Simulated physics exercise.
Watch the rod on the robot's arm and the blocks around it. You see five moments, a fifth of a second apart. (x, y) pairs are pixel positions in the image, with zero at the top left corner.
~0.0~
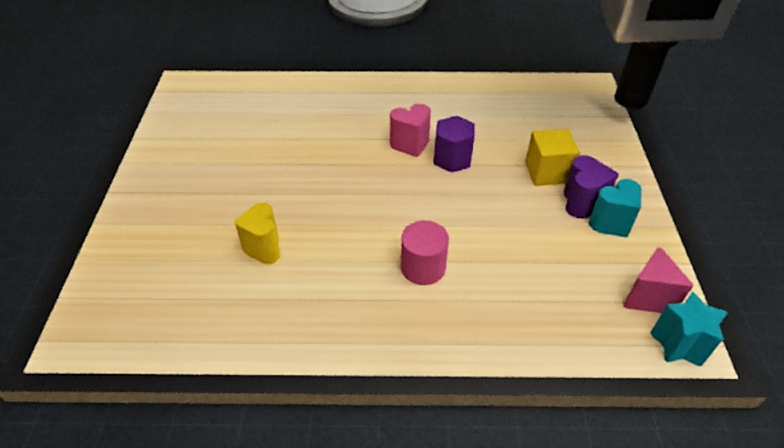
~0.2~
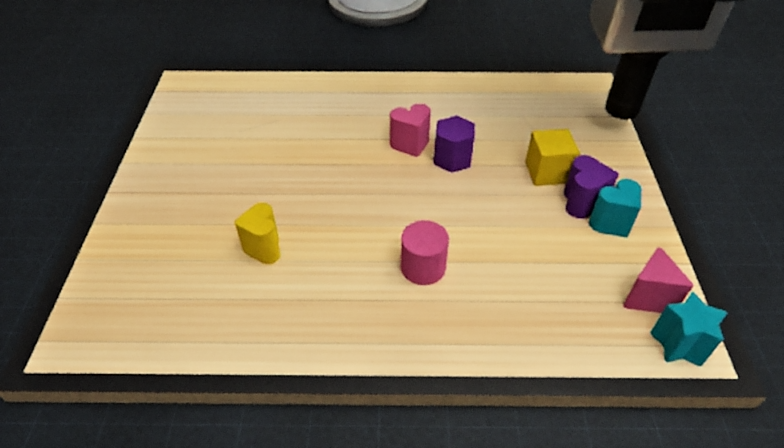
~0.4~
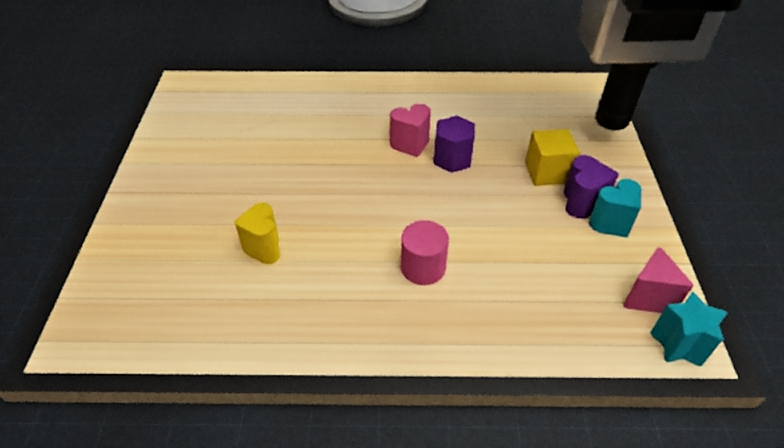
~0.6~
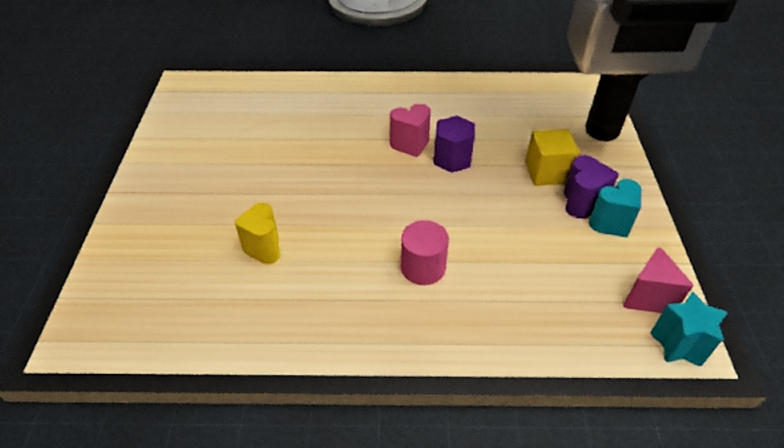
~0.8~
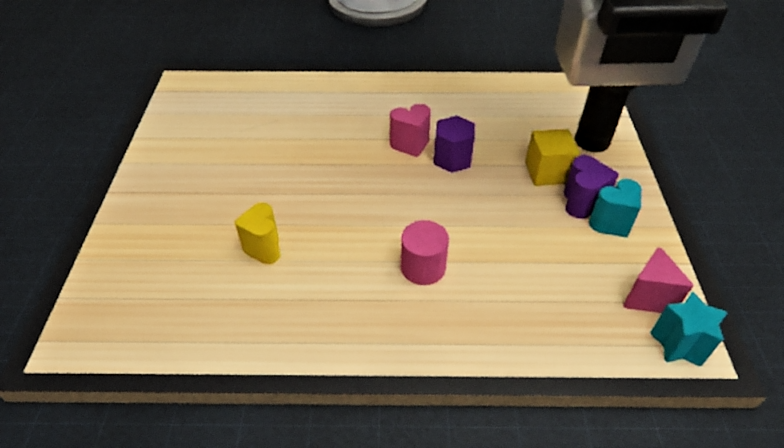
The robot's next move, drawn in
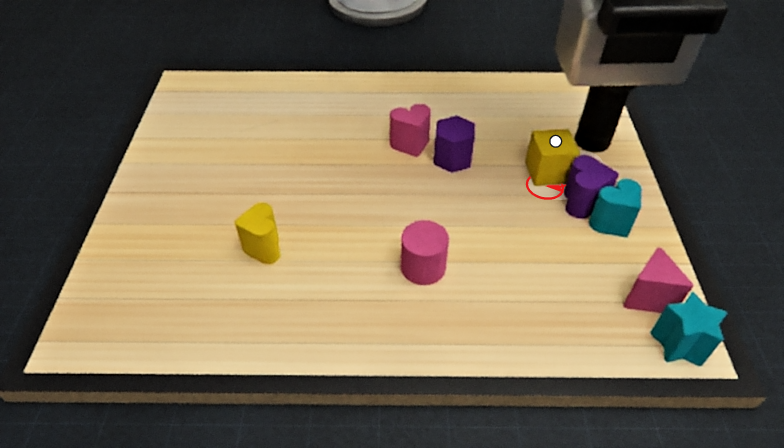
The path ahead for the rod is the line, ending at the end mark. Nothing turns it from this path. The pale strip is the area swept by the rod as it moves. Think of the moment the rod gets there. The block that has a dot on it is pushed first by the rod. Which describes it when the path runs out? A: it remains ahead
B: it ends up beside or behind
I choose A.
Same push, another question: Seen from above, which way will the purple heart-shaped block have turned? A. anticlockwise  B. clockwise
A: Anticlockwise.
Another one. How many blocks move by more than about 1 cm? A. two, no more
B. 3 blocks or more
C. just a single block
I'll go with A - two, no more.
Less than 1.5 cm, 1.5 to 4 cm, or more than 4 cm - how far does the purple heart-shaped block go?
1.5-4 cm.
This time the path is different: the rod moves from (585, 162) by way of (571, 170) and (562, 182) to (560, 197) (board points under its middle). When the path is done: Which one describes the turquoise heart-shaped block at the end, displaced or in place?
It gets moved.
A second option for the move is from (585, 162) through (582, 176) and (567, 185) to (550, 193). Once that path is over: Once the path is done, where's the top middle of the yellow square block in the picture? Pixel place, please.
So, by the moment the path ends, you'll find the top centre of the yellow square block at (526, 145).
The drawn path runs from (585, 162) over (577, 174) and (566, 185) to (545, 186); the dot is on the yellow square block.
The first path, step by step. Halfway along, rod (578, 161); yellow square block (542, 147), turned 25° clockwise; purple heart-shaped block (591, 179).
At the end, rod (550, 166); yellow square block (514, 147), turned 35° clockwise; purple heart-shaped block (585, 184), turned 35° anticlockwise; turquoise heart-shaped block (626, 196), turned 20° anticlockwise.
